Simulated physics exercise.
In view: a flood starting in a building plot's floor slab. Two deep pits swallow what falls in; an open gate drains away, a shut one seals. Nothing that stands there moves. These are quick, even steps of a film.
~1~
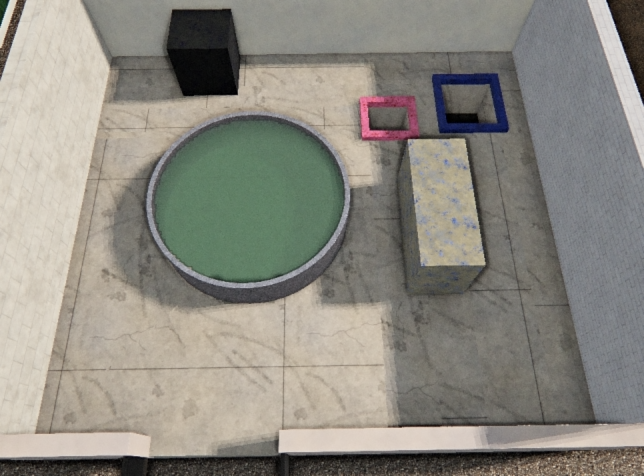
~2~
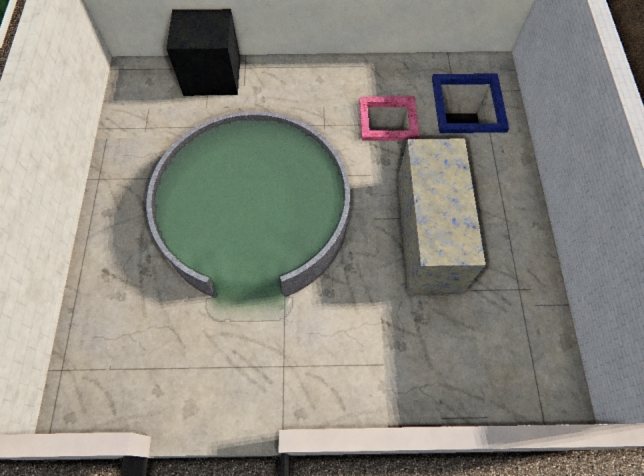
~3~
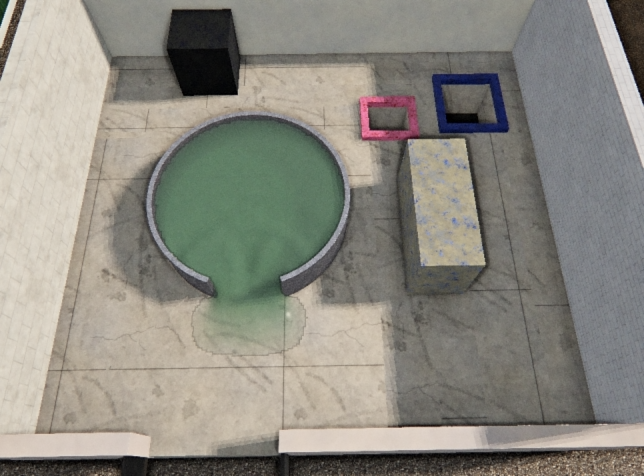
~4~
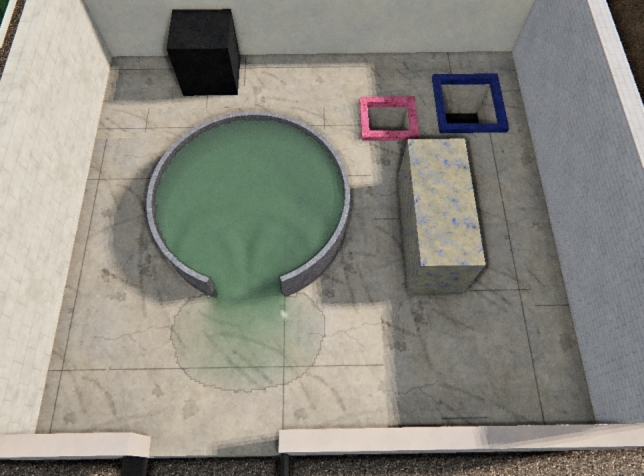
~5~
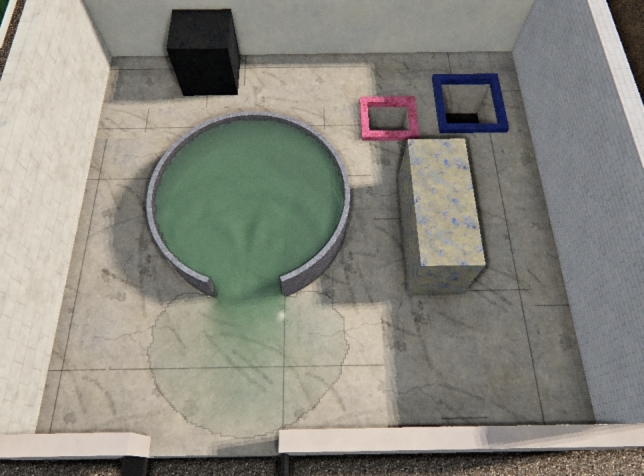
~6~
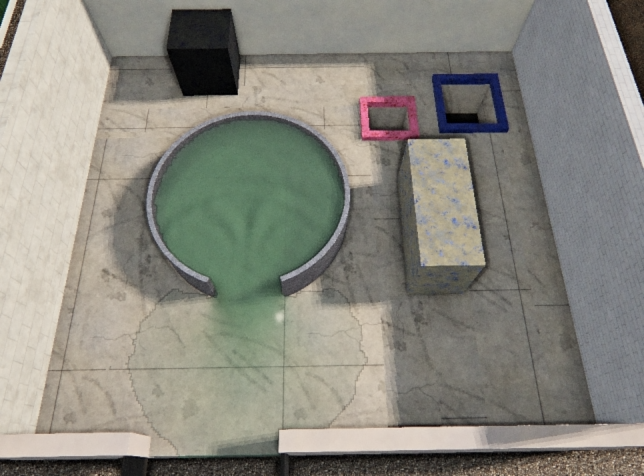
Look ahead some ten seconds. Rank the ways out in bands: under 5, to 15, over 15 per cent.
The gate takes more than 15 %; the blue pit takes less than 5 %; the pink pit takes less than 5 %.
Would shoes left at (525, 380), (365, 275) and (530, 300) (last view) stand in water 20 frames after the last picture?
In that order: Flooded, clear, wet.
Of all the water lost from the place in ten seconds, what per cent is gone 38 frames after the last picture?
I make it 75 per cent.
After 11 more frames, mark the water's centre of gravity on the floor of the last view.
At about (256, 248).
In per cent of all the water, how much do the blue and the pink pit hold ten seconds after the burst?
Near 0 and 0 in a hundred.
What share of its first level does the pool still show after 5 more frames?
Some 80 per cent.
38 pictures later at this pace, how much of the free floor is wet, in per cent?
I make it 60 per cent.
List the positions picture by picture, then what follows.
The first frame shows still water in the pool at (250, 195).
In the second frame, water pours out at (249, 295) and has run to (210, 300).
In the third frame, water pours out at (249, 295) and has run to (211, 346).
In the fourth frame, water pours out at (249, 295) and has run to (200, 373).
In the fifth frame, water pours out at (249, 295) and has run to (232, 429).
In the sixth frame, water pours out at (249, 295) and has run to a hidden place.
A moment on, water covers 15 % of the floor; the gate 4 %, the blue pit 0 %, the pink pit 0 %.
Next, water covers 20 % of the floor; the gate 11 %, the blue pit 0 %, the pink pit 0 %.
Then, water covers 40 % of the floor; the gate 21 %, the blue pit 0 %, the pink pit 0 %.
Later, water covers 60 % of the floor; the gate 33 %, the blue pit 0 %, the pink pit 0 %.
In the end, water covers 80 % of the floor; the gate 44 %, the blue pit 0 %, the pink pit 0 %.
